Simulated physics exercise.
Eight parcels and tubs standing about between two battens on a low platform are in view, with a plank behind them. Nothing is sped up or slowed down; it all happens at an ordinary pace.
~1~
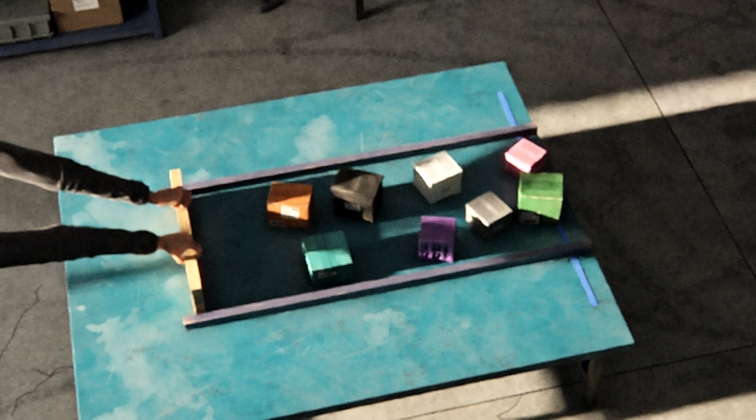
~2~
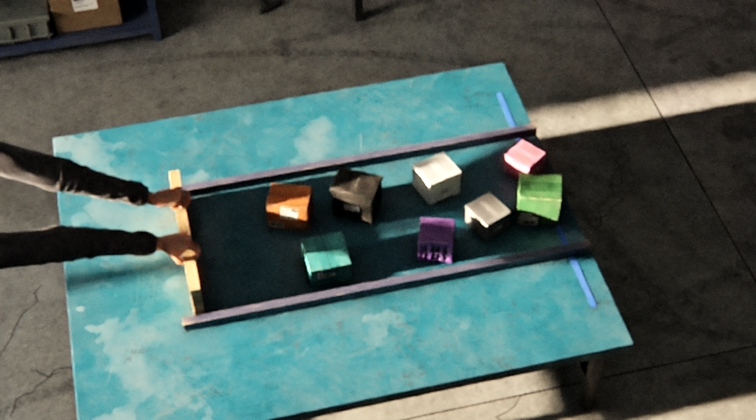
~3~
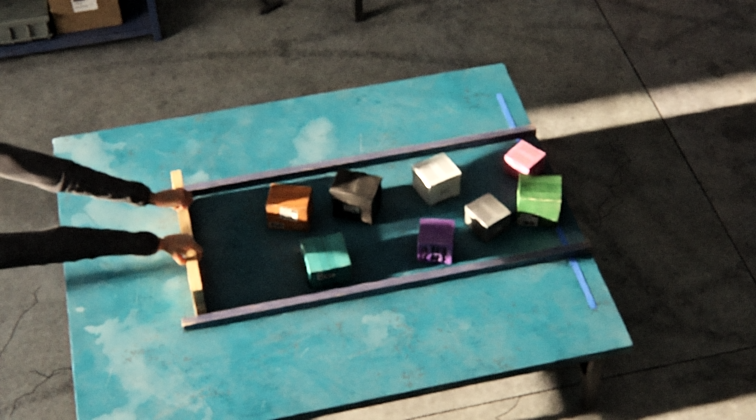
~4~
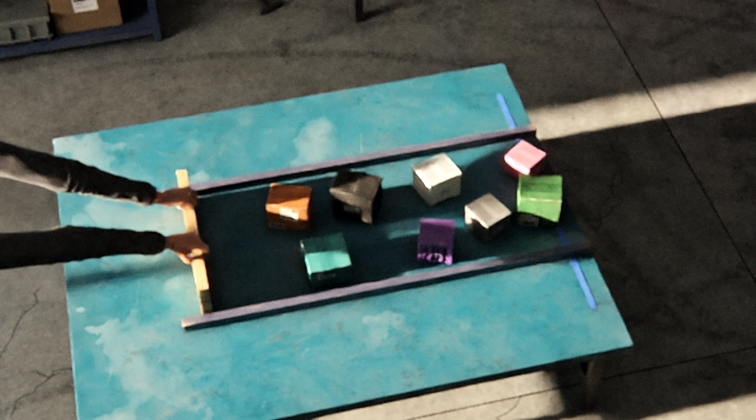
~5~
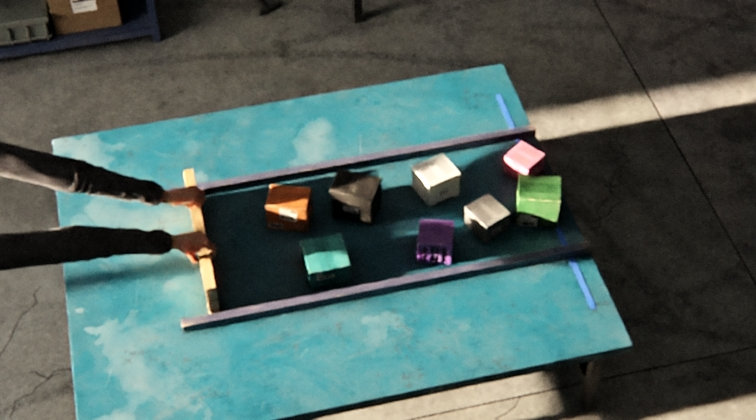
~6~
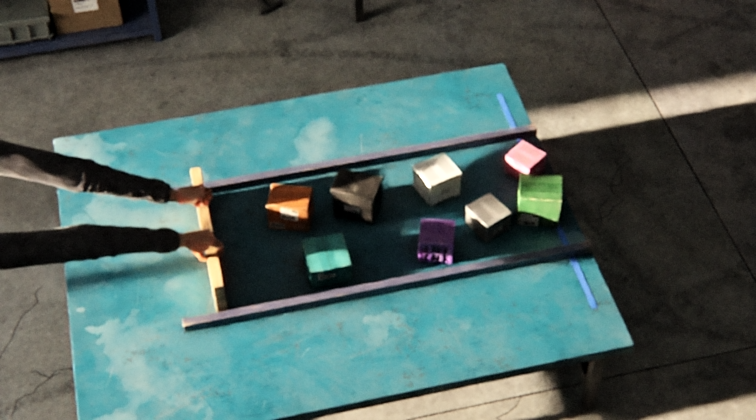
Two hands slide a wooden plank slightly right between two battens, toward eight unmoving parcels.
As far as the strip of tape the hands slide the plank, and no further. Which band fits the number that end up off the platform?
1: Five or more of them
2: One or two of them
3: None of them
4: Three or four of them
Five or more of them.
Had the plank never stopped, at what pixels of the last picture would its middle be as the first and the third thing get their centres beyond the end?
The first puts it near (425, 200), the next near (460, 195).
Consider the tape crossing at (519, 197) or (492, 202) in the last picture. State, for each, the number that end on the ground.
So that's 6 for the first and 4 for the second.
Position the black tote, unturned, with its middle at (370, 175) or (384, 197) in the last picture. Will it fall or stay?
The black tote is gone the first time and is gone the second time.
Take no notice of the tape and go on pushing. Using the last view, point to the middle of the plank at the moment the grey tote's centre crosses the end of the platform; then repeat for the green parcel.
The middle is at (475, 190) when it's the grey tote, and at (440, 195) when it's the green parcel.
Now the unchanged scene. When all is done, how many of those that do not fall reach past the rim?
In total, 2 of them.
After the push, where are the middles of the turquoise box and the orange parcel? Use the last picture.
About (578, 213), and the other about (553, 155).
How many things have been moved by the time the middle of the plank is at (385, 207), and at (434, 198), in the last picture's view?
Moved so far: 5, then 8.
Soon after, none off yet; pink tote at rest near (525, 163); green parcel at rest near (539, 200); grey tote at rest near (488, 218).
Then, none off yet; pink tote moved about its own width near (554, 158); green parcel moved a little near (562, 196); grey tote moved about its own width near (528, 211).
At rest, the number that fall off is five or more; fallen, black tote, purple crate, white tote, grey tote, green parcel and pink tote.
